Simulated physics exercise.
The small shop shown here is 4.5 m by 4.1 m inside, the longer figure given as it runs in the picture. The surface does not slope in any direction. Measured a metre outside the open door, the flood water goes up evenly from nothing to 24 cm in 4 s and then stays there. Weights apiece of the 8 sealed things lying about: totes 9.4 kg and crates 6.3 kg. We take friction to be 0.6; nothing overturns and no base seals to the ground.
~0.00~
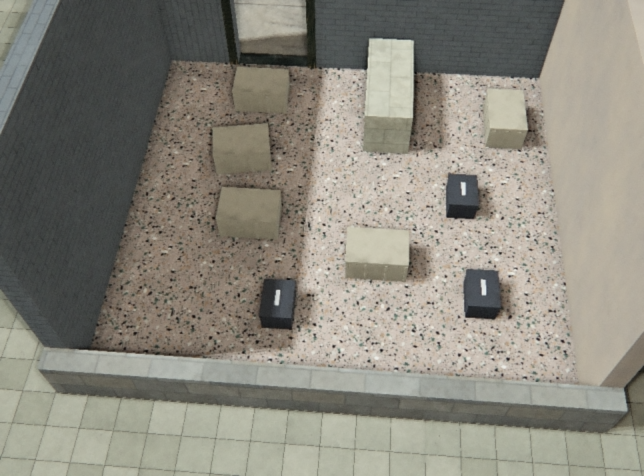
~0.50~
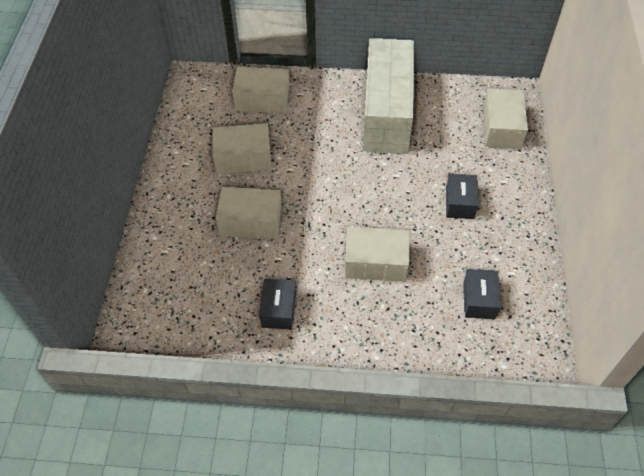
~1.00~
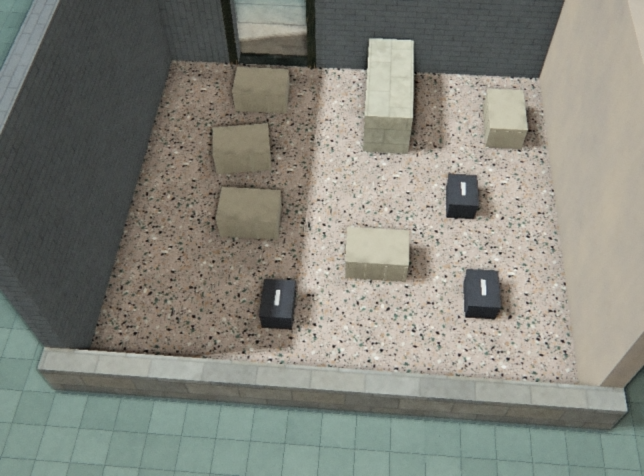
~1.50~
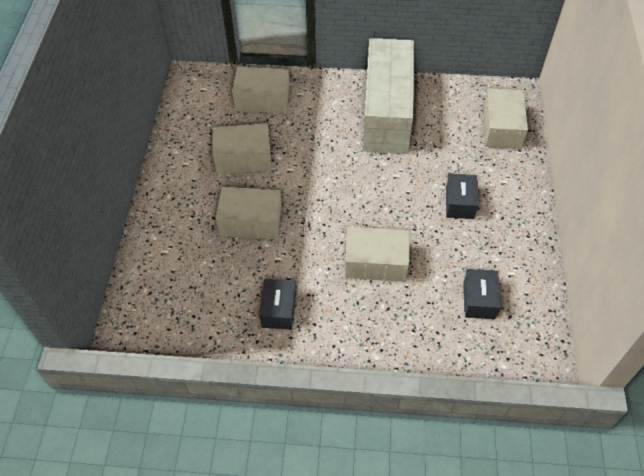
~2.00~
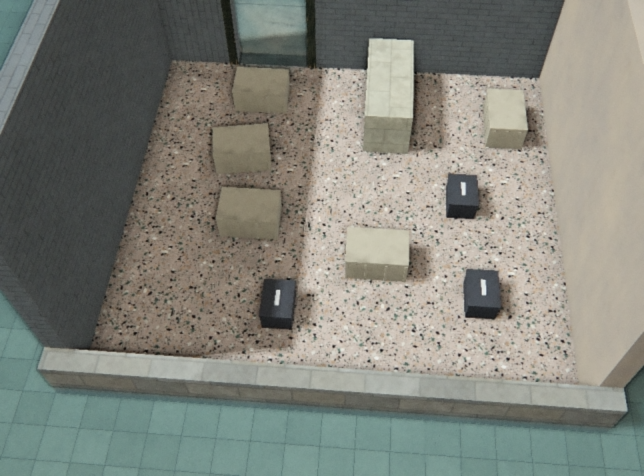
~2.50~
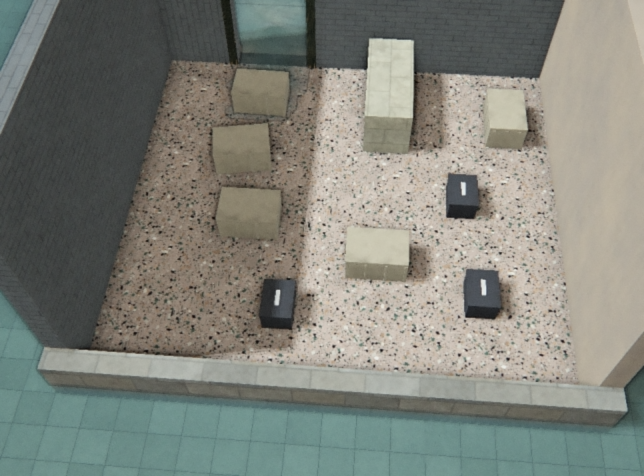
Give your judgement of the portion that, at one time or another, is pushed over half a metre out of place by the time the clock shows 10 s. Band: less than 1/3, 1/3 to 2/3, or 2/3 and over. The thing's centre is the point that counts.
It ends up in the central band.
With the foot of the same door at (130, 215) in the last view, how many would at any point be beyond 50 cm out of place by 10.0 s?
That gives 6 of them.
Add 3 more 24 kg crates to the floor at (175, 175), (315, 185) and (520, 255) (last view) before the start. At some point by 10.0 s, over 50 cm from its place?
Order as given - above the limit, inside the limit, inside the limit.
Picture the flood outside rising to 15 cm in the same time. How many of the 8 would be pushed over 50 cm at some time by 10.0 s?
In that case the number is 4.
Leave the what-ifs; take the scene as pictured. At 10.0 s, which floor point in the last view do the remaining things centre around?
That lands at roughly (396, 271).
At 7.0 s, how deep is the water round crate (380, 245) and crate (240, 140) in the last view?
Close to 5 and 6 centimetres.
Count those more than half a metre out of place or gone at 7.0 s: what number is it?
I count 4.
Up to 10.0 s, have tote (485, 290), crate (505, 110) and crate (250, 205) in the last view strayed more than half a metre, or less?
So that's inside it for the first, inside it for the second and beyond it for the last.
After 3.5 s 1 of 8 are over 50 cm from their spots; 0 afloat.
After 4.5 s 2 of 8 are over 50 cm from their spots; 1 afloat.
After 7.0 s 4 of 8 are over 50 cm from their spots; 4 afloat.
After 10.0 s 4 of 8 are over 50 cm from their spots, and 4 have been at some point; 6 afloat.
